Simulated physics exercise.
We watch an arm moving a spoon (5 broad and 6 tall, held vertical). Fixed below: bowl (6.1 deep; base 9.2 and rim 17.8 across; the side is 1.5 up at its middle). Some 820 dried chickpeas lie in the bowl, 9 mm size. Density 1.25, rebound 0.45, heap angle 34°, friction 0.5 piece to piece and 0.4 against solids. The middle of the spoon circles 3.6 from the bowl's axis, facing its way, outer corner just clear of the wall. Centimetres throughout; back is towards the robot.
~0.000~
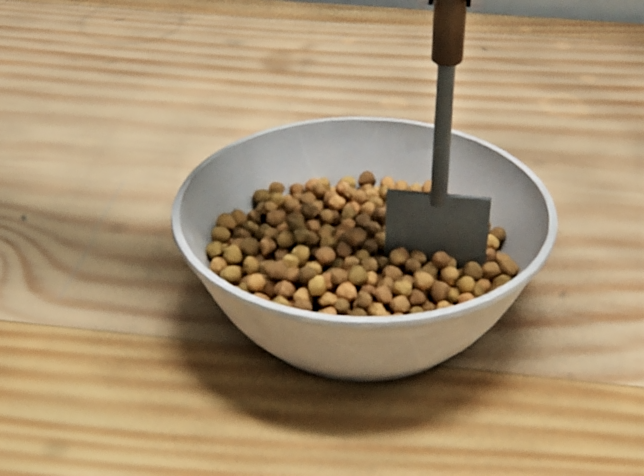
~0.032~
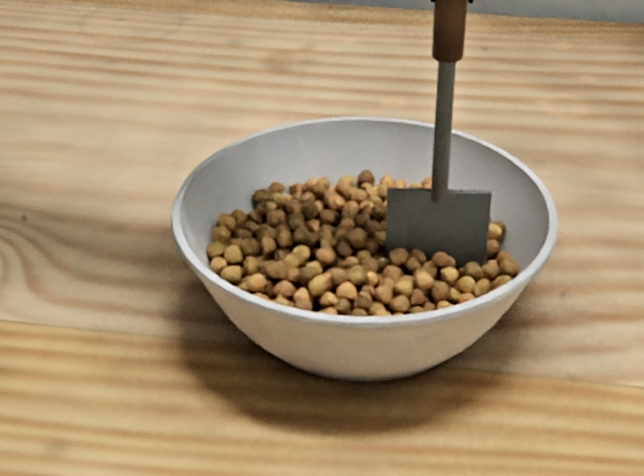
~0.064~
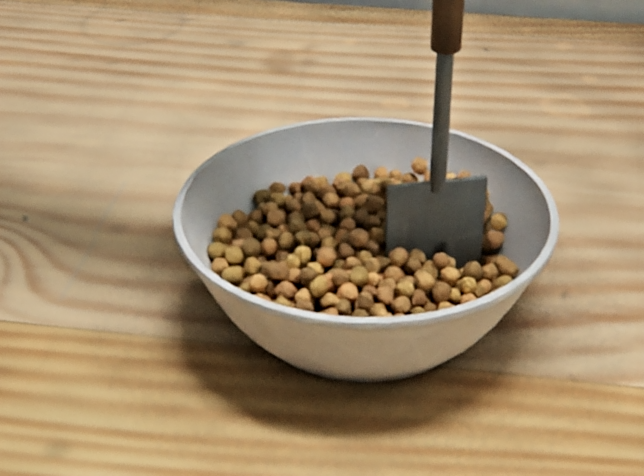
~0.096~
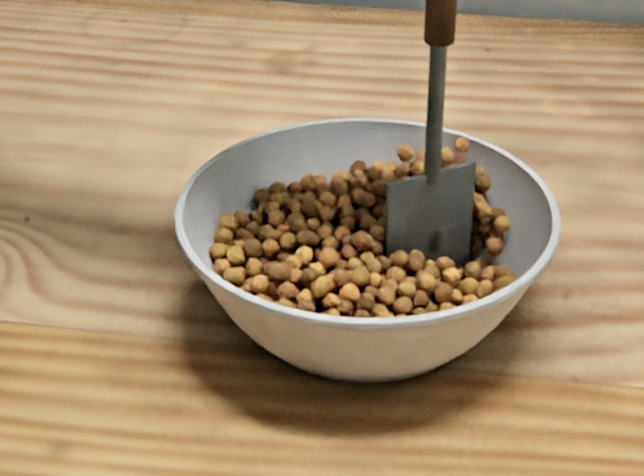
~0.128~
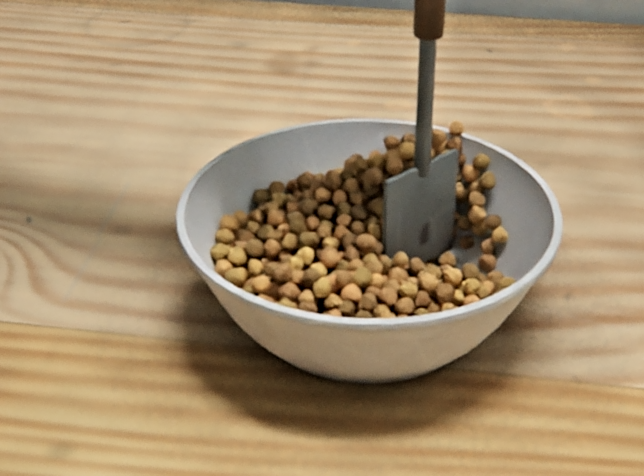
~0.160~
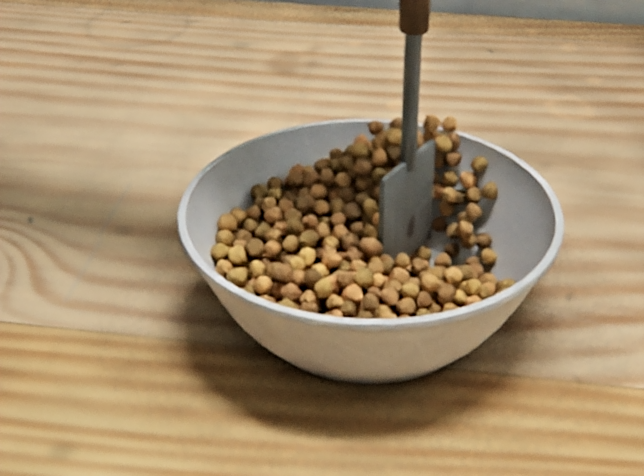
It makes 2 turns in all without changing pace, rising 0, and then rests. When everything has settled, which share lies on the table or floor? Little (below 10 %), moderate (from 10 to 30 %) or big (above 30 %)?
Share on the table or floor: Moderate (from 10 to 30 %).
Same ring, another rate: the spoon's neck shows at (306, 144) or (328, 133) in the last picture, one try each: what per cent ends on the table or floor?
About 60 and 50 per cent.
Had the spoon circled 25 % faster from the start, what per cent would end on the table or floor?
It would be near 30 per cent.
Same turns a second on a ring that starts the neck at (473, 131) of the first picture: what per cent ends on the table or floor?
Some 20 per cent.
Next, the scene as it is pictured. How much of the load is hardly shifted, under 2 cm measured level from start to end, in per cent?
About 5 per cent.
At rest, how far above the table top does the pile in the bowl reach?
Some 6.5 cm.
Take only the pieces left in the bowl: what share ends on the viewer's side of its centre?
Roughly 35 per cent.
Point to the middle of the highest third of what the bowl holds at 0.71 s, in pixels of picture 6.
Around (478, 243).
After 0.71 s, 324° round, highest piece 8 above the table; 741 in the bowl, 65 on the table or floor, 12 in flight or on the tool.
After 1.26 s, 222° round, highest piece 8 above the table; 679 in the bowl, 132 on the table or floor, 7 in flight or on the tool.
After 1.74 s, 0° round, highest piece 7 above the table; 645 in the bowl, 173 on the table or floor.
After 2.44 s, 0° round, highest piece 7 above the table; 645 in the bowl, 173 on the table or floor.
In the end, 645 in the bowl, 173 on the table or floor. That is 21 % on the table or floor.
